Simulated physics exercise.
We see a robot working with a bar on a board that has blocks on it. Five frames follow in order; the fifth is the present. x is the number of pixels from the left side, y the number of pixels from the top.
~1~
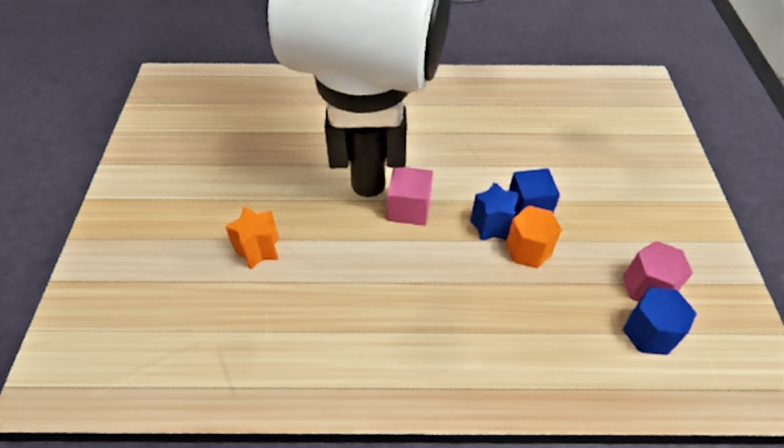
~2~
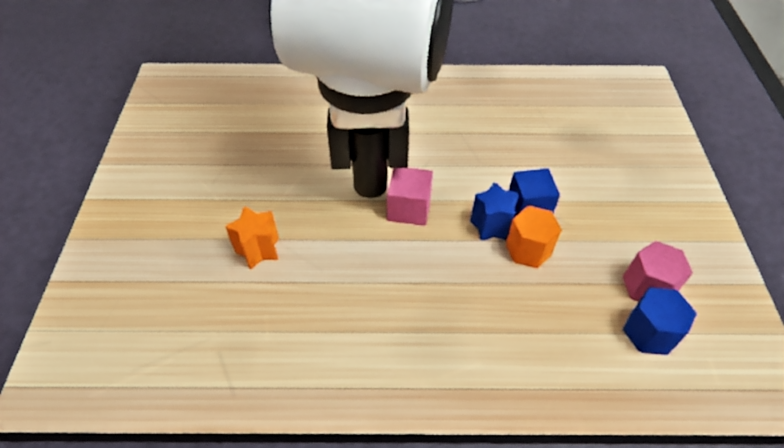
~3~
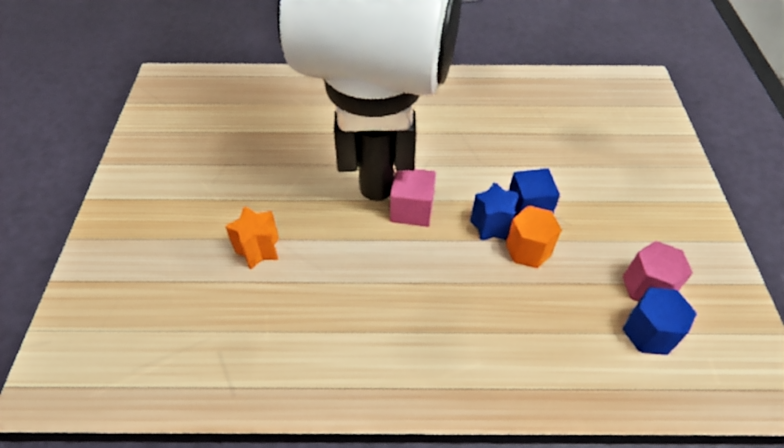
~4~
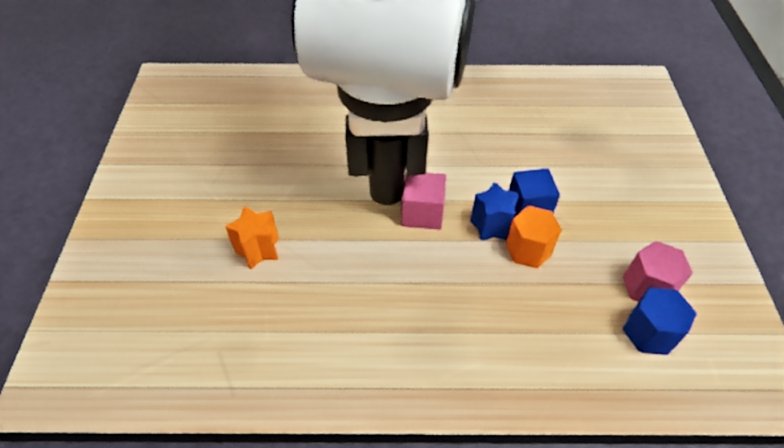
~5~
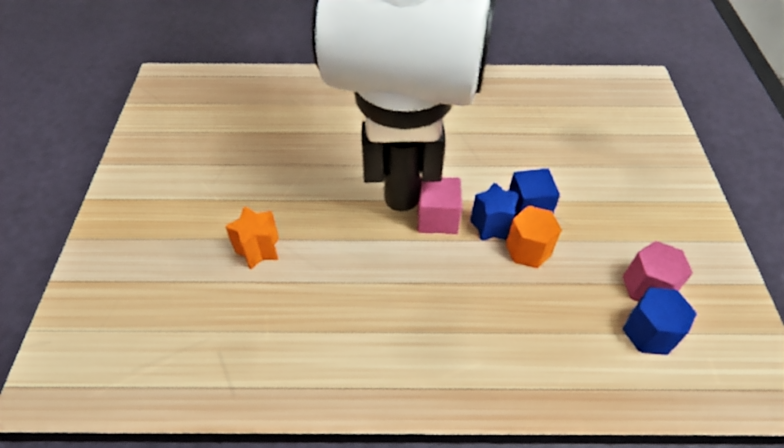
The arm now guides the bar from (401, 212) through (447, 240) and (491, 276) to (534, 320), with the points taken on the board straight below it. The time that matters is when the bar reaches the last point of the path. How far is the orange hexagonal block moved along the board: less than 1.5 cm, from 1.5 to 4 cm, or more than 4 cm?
Once the path is done, the orange hexagonal block lies 1.5 to 4 cm from its present place.
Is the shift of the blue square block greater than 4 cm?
No - that is not the case.
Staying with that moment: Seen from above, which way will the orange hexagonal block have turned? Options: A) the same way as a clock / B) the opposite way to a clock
My pick is A.
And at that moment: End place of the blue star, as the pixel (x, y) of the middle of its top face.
I'd guess (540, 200).
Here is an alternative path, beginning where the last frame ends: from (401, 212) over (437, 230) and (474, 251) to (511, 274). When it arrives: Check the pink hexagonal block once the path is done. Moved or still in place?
It is left in place.
On the path given first. One third of the way, bar at (449, 227); pink square block at (485, 200), turned 20° anticlockwise; blue star at (528, 201); blue square block at (551, 180), turned 40° anticlockwise; orange hexagonal block at (559, 231), turned 20° clockwise.
Two thirds of the way, bar at (495, 263); pink square block at (499, 206), turned 40° anticlockwise; blue star at (540, 200); blue square block at (556, 175), turned 50° anticlockwise; orange hexagonal block at (562, 232), turned 25° clockwise.
At the end, bar at (539, 308); pink square block at (499, 206), turned 40° anticlockwise; blue star at (540, 200); blue square block at (556, 175), turned 50° anticlockwise; orange hexagonal block at (562, 232), turned 25° clockwise.
